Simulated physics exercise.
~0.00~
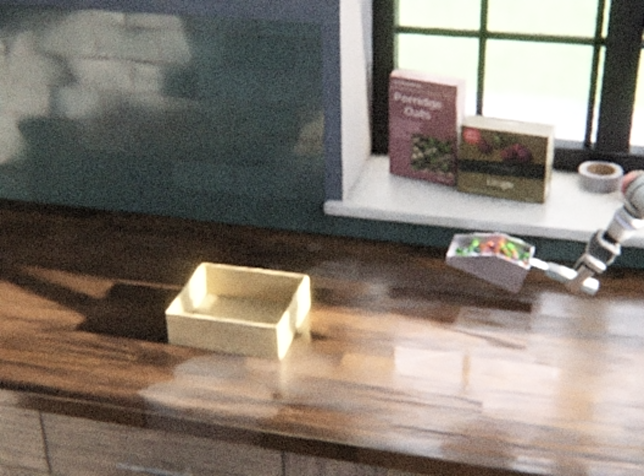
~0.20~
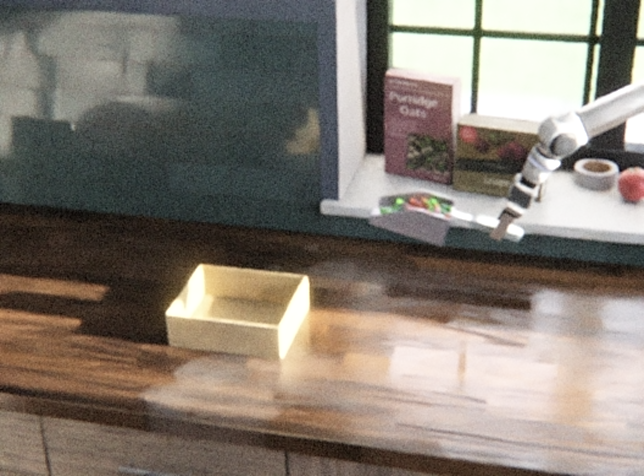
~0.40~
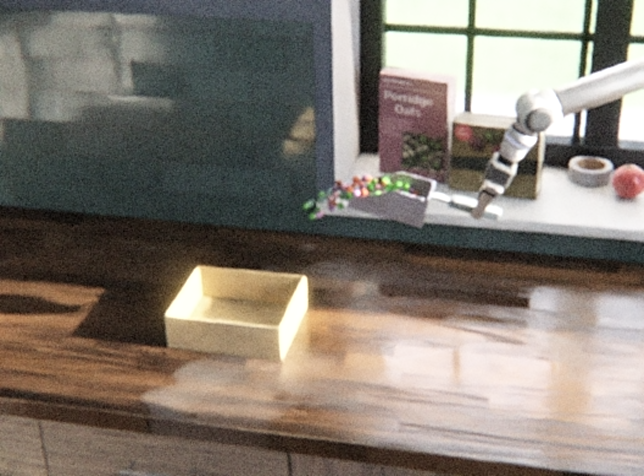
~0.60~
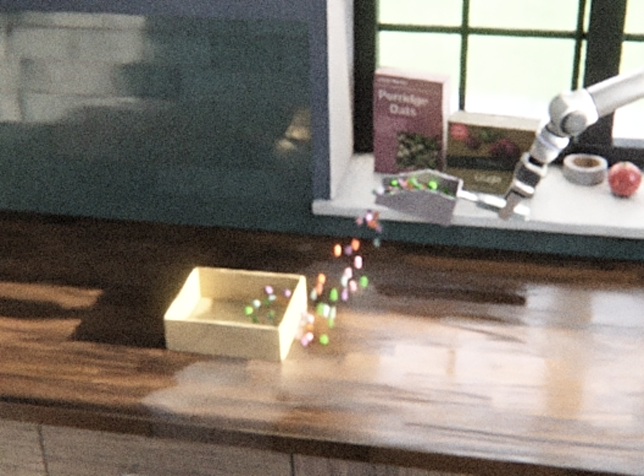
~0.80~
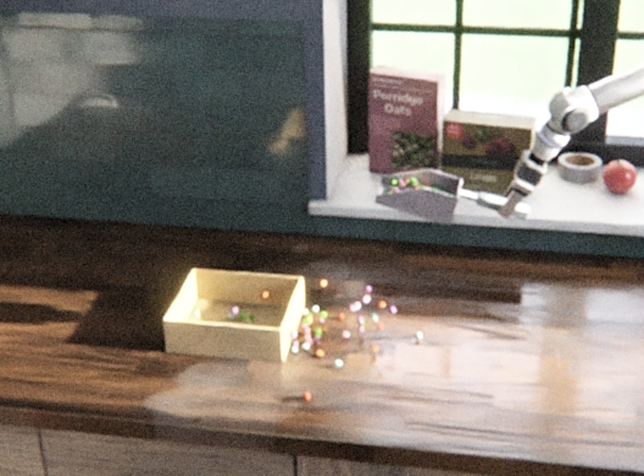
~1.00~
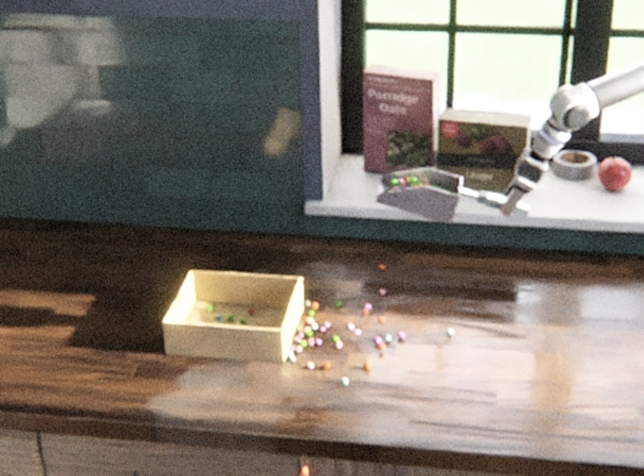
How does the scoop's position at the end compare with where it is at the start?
At the end the scoop is higher and further to the left than at the start, held in front of the boxes on the windowsill.
